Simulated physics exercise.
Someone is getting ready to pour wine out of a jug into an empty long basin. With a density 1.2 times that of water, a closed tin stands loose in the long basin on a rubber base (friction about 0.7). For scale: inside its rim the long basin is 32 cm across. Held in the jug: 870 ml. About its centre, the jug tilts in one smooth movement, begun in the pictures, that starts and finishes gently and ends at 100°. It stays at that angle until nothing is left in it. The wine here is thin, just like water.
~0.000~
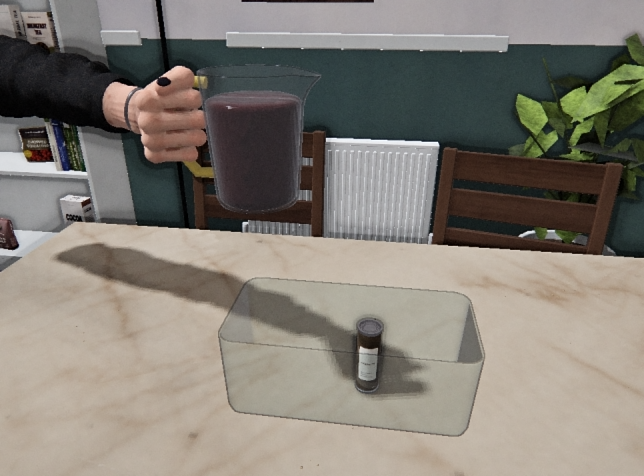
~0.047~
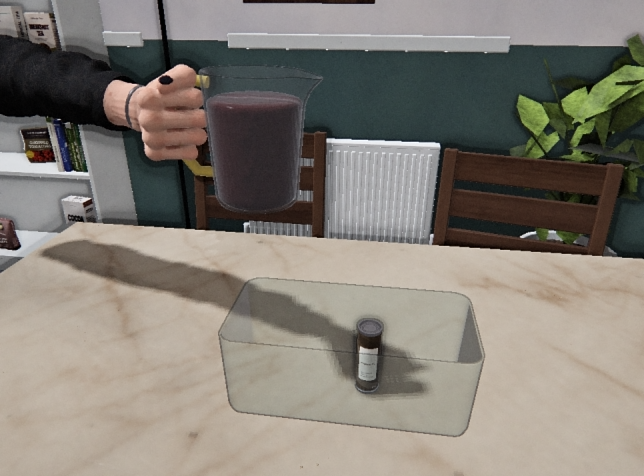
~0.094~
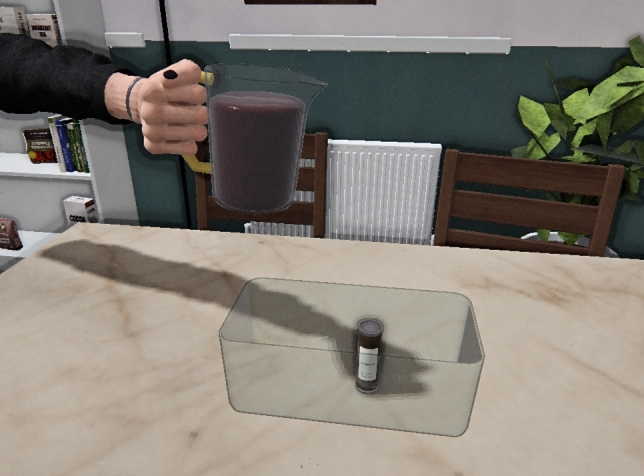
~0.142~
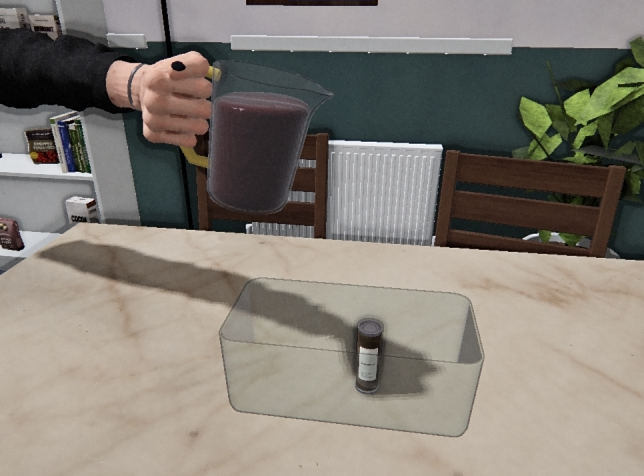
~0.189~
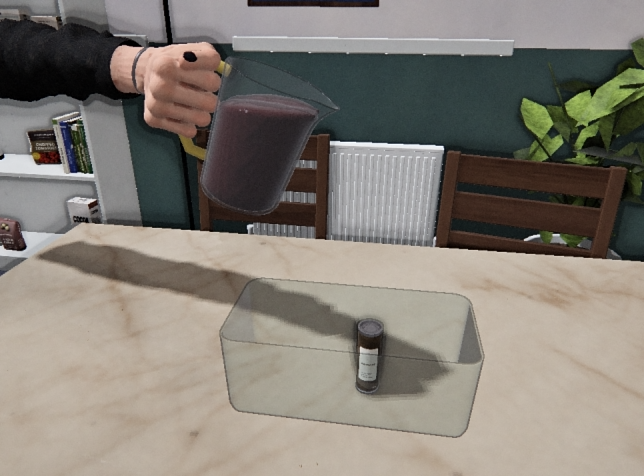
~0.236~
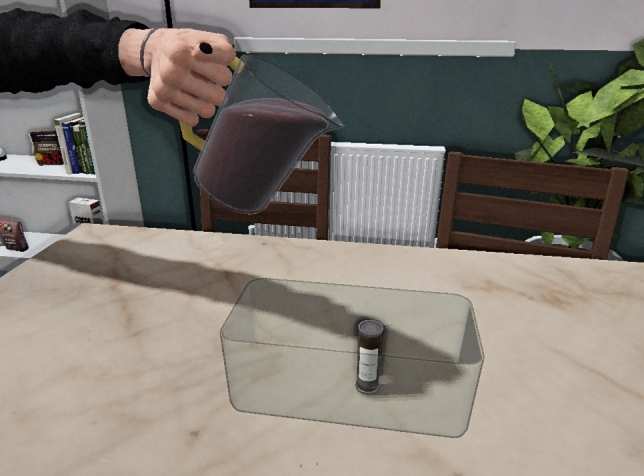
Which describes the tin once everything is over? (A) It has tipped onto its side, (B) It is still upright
The answer is B.
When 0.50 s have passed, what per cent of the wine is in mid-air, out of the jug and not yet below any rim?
Near 30 per cent of it all.
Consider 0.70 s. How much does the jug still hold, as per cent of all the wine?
About 26 percent.
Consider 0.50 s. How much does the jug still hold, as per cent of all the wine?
68 %.
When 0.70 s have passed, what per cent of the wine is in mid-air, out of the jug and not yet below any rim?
32 per cent, roughly.
Then, 0.50 s in, the tilt is 91° and 68 per cent is still to pour; the tin stands where it began.
Then, 0.70 s in, the tilt is 100° and 26 per cent is still to pour; the tin stands where it began.
Then, 0.90 s in, the tilt is 100° and 7 per cent is still to pour; the tin stands where it began.
Then, 1.12 s in, the tilt is 100° and 1 per cent is still to pour; the tin stands where it began.
Finally, the tin stands where it began.
